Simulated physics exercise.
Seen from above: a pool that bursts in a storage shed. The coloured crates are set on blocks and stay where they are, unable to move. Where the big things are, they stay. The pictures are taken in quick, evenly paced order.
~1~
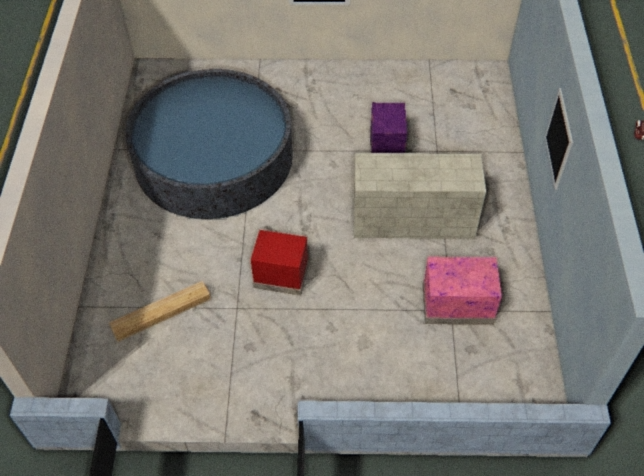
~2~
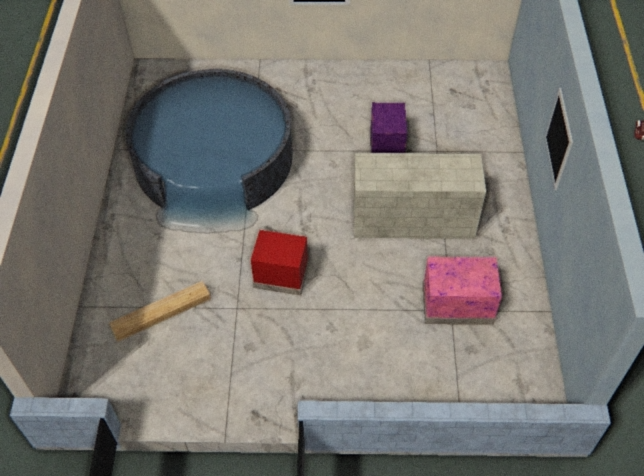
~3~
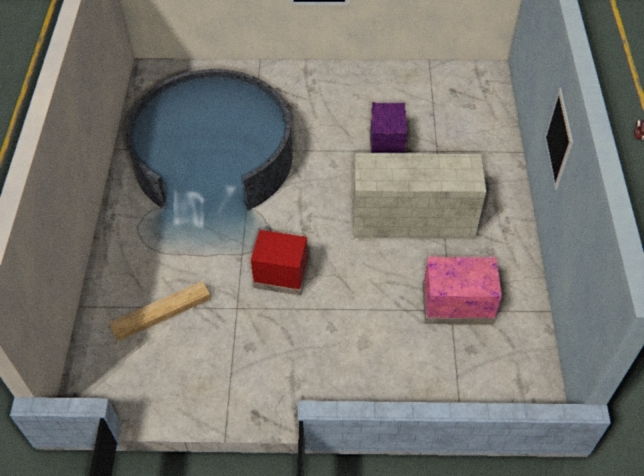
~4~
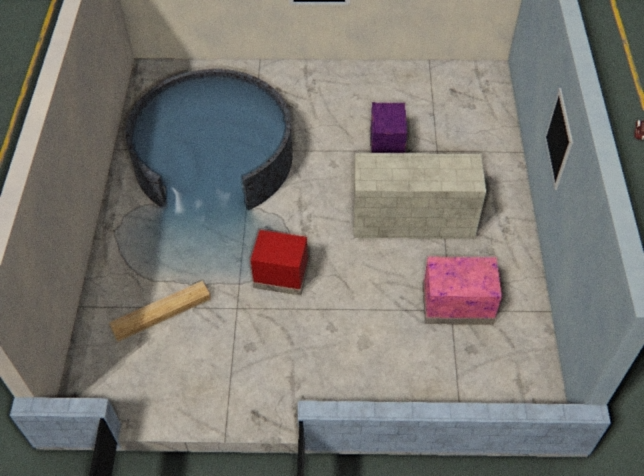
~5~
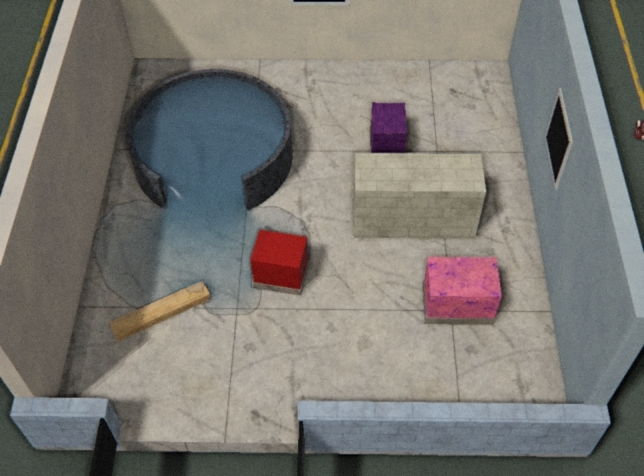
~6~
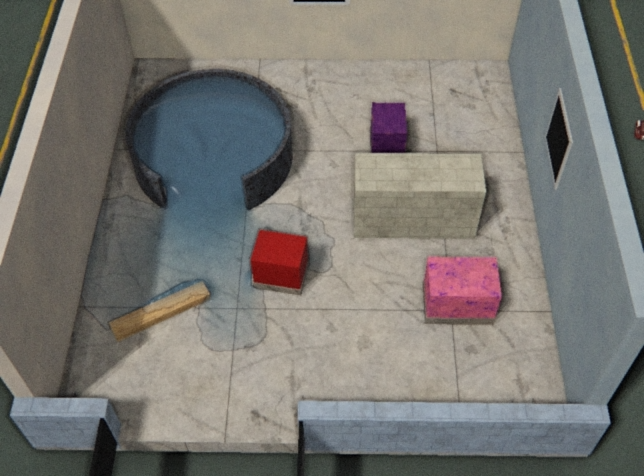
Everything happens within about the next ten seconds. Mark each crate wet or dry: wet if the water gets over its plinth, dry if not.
Purple crate dry, pink crate dry, red crate wet.
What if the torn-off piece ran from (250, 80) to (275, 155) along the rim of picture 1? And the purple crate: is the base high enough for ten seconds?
Purple crate: Overtopped.
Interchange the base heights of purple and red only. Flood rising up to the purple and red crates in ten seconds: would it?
I'd say the purple crate is unharmed and the red crate gets swamped.
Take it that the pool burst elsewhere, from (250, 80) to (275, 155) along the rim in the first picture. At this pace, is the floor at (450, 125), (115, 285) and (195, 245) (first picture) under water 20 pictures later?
Sodden, then spared, then spared.
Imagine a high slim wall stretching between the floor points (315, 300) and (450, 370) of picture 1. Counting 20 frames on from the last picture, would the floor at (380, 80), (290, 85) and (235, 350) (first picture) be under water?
Outcome by spot, in order - unwatered, unwatered, watered.
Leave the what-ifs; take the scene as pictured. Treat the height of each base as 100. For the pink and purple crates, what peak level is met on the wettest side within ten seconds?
Respectively 50 % and 20 %.
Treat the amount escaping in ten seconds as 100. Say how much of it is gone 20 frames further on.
Around 45 percent.
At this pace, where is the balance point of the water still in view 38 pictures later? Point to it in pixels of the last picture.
Near pixel (226, 248).
A moment on, water covers 25 % of the floor; the purple crate not reached, the pink crate not reached, the red crate water round its plinth.
Next, water covers 35 % of the floor; the purple crate not reached, the pink crate water round its plinth, the red crate water round its plinth.
Then, water covers 45 % of the floor; the purple crate water round its plinth, the pink crate water round its plinth, the red crate water round its plinth.
Later, water covers 60 % of the floor; the purple crate water round its plinth, the pink crate water round its plinth, the red crate water round its plinth.
In the end, water covers 85 % of the floor; the purple crate stayed above the water, the pink crate stayed above the water, the red crate was topped.
